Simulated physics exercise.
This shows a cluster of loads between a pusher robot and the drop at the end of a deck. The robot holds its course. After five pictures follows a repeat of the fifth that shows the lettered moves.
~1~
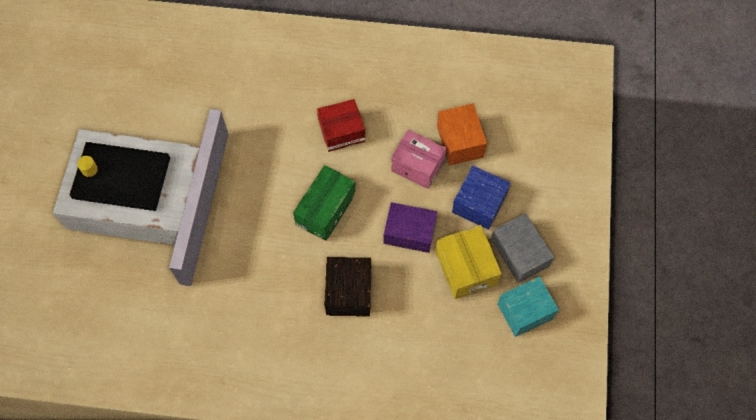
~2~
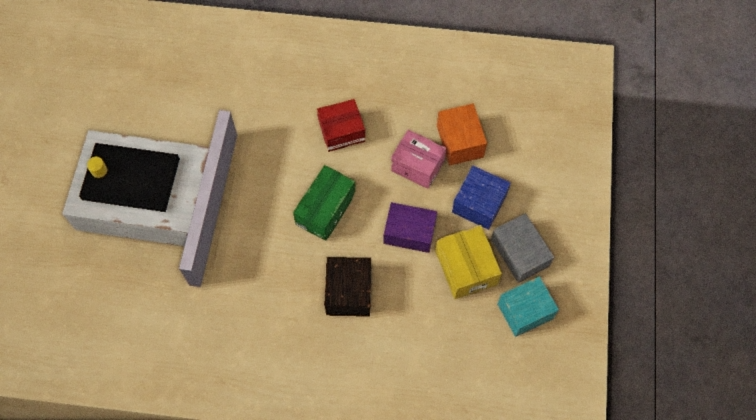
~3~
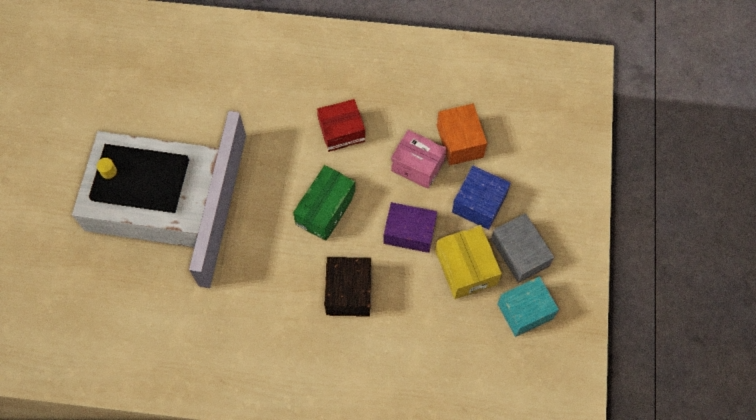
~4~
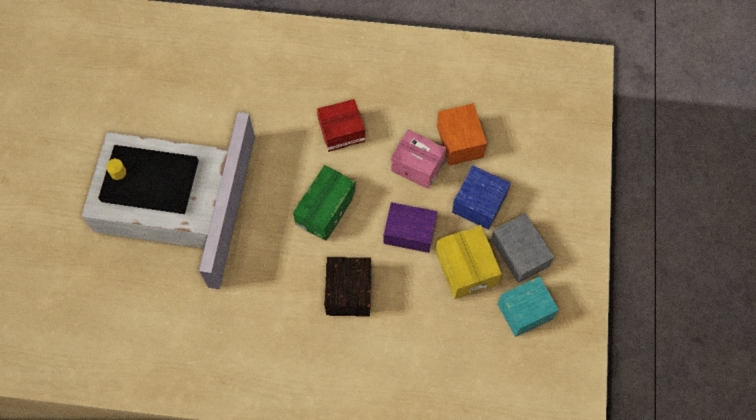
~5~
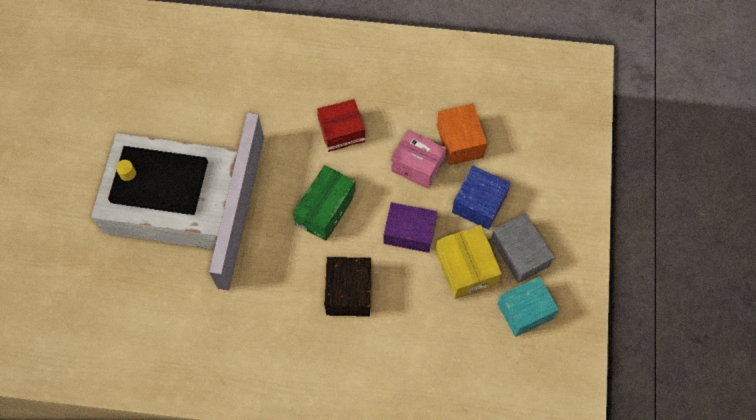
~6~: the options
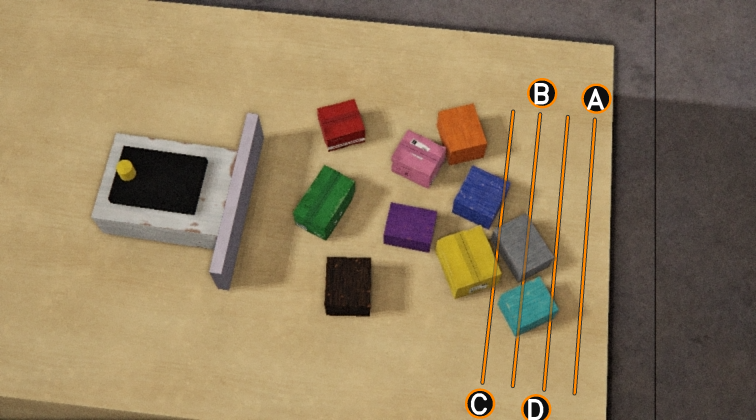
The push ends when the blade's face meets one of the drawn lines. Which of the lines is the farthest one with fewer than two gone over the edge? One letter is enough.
At B, and not beyond.
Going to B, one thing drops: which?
The grey crate goes over.
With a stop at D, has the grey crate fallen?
Yes.
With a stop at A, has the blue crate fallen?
Yes.
On the marked copy, A at (585, 248); B at (527, 242); C at (499, 239); D at (557, 245).
With B. Early on, robot (270, 192); red box (354, 120); black crate (357, 290).
Further on, robot (377, 203); grey crate (561, 252); turquoise crate (540, 327).
At the end, robot (457, 212); grey crate over the edge; yellow box (599, 291); one fallen.
As for the rest, A drops six; C is within the limit but short; D drops five.
